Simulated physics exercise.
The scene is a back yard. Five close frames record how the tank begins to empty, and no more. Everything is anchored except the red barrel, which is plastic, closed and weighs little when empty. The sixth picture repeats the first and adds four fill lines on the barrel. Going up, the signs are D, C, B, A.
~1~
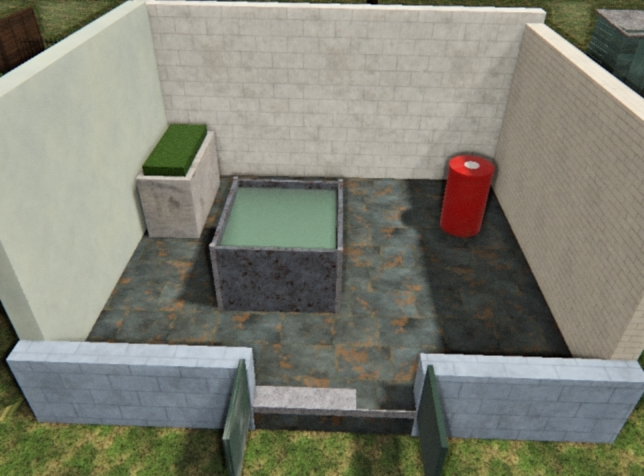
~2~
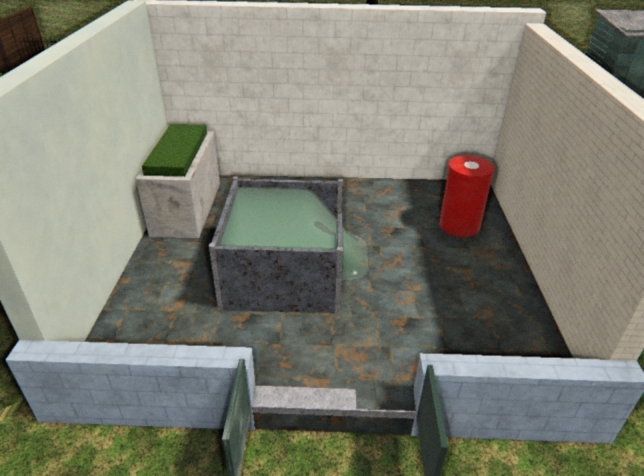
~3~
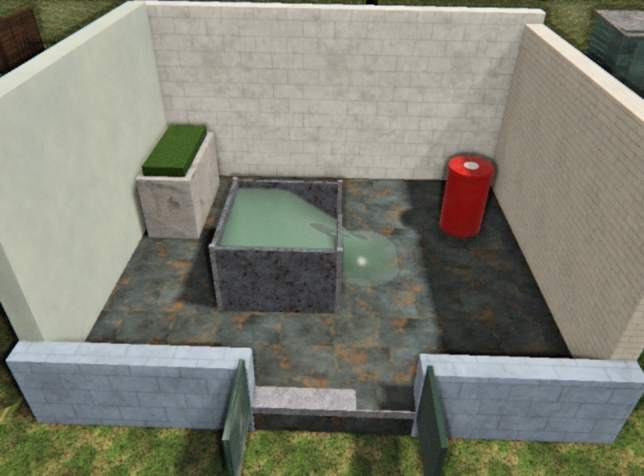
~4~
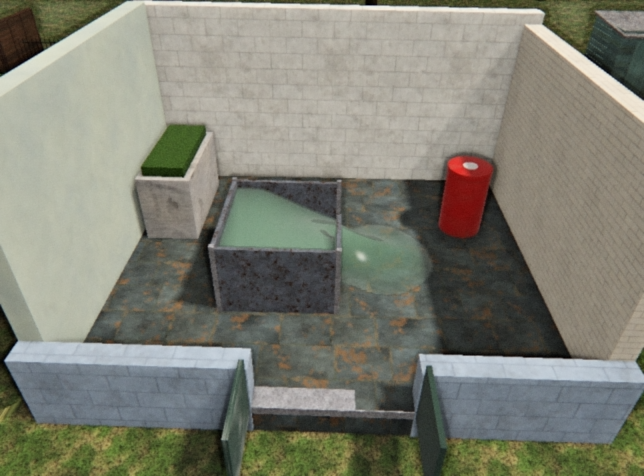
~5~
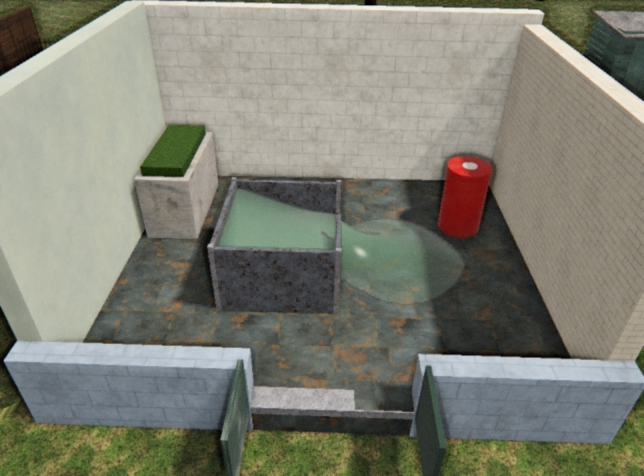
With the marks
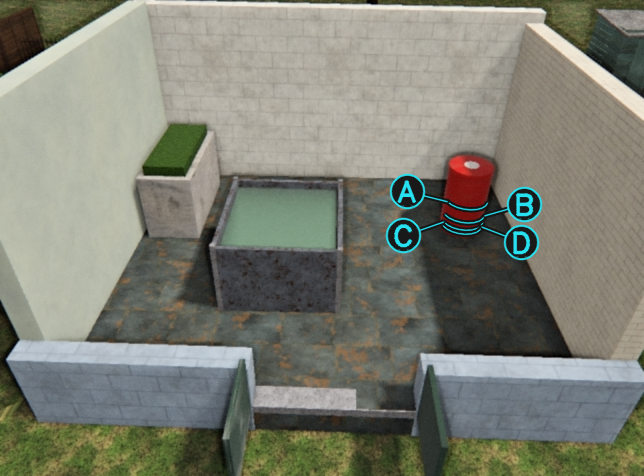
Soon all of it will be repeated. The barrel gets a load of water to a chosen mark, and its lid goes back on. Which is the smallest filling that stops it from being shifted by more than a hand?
Take A.
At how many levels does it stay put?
One of them.
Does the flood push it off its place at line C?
Yes, it does.
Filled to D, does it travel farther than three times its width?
Yes, it does.
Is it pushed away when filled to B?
Yes, it does.
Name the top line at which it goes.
That would be B.
On the marked copy, A at (470, 209); B at (467, 223); C at (465, 230); D at (465, 234); from the bottom up D, C, B, A.
With A, it does not move.
With B, it is pushed about half its own width away.
With C, it is pushed about 3 times its own width away.
With D, it is pushed about 6 times its own width away.
